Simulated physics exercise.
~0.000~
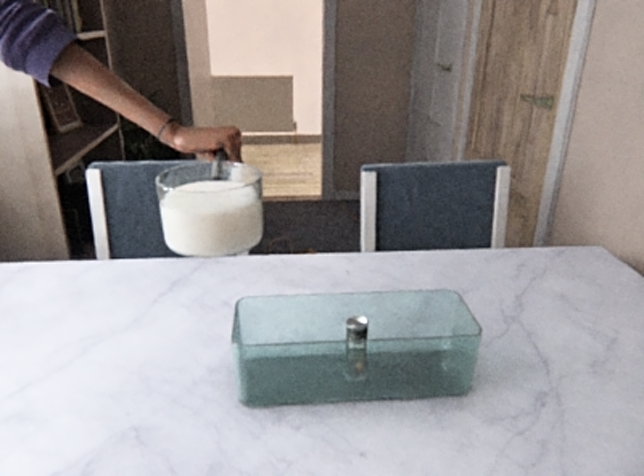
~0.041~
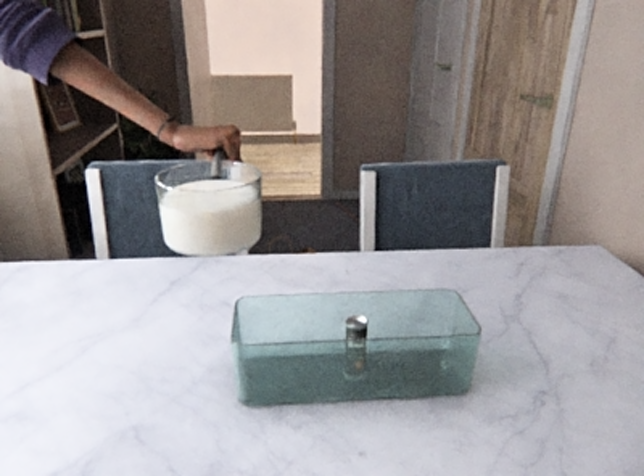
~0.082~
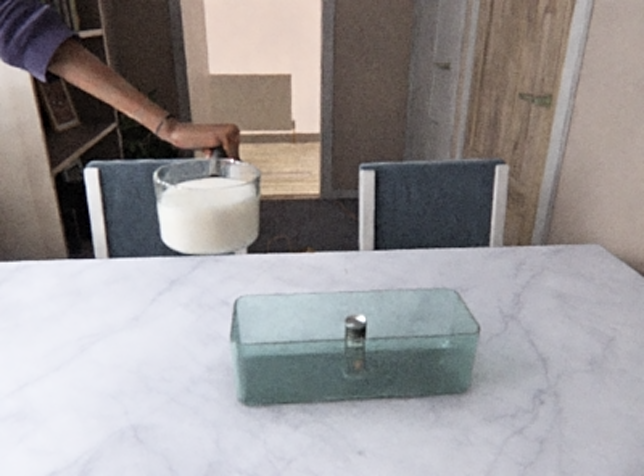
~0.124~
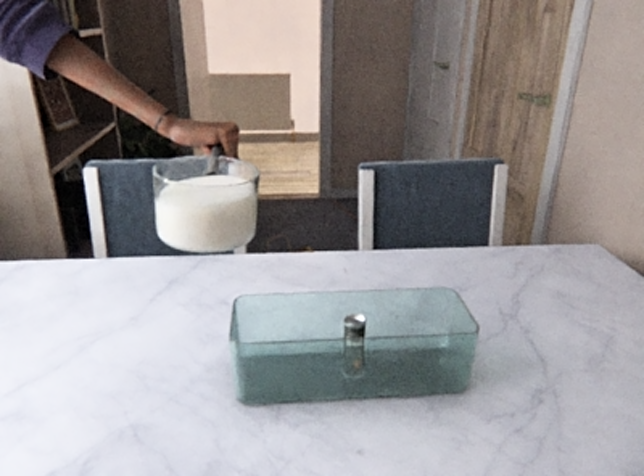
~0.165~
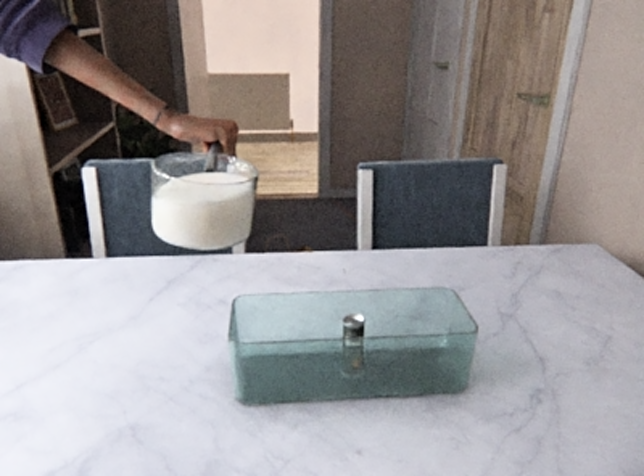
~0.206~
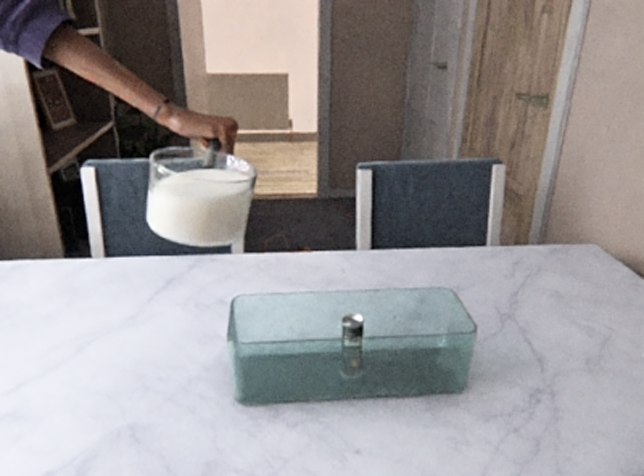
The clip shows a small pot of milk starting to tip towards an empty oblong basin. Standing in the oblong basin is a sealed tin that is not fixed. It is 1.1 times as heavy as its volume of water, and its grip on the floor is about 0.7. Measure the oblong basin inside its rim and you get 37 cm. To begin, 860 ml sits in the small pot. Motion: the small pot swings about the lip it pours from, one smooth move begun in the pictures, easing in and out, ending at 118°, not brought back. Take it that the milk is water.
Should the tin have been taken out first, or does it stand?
It never tilts over.
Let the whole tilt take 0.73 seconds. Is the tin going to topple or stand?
Then the tin does not tip.
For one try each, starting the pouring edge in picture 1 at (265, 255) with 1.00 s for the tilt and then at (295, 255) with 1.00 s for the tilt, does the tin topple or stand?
The tin overturns the first time and stays vertical the second time.
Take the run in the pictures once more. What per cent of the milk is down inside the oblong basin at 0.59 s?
Roughly 0 percent of it.
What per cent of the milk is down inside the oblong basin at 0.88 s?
Roughly 48 per cent.
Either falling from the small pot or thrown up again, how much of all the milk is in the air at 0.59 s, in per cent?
Share: Roughly 26 per cent.
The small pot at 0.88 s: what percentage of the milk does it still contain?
10 %.
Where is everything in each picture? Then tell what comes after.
The first frame shows tilt 0°; pouring edge (261, 176); surface from (163, 195) to (260, 194); the oblong basin's rim runs from (234, 321) to (470, 312); the tin's top is at (357, 325).
The second frame shows tilt 0°; pouring edge (260, 176); surface from (163, 194) to (260, 192).
The third frame shows tilt 2°; pouring edge (259, 175); surface from (161, 194) to (258, 189).
The fourth frame shows tilt 4°; pouring edge (258, 175); surface from (159, 192) to (256, 187).
The fifth frame shows tilt 8°; pouring edge (257, 175); surface from (156, 189) to (255, 183).
The sixth frame shows tilt 12°; pouring edge (256, 175); surface from (153, 184) to (253, 181).
After 0.59 s the tilt is 76° and 74 per cent is still to pour; the tin stands where it began.
After 0.88 s the tilt is 114° and 10 per cent is still to pour; the tin stands where it began.
After 1.18 s the tilt is 118° and 0 per cent is still to pour; the tin stands where it began.
After 1.50 s the tilt is 118° and 0 per cent is still to pour; the tin leans 8°.
In the end the tin stands where it began.
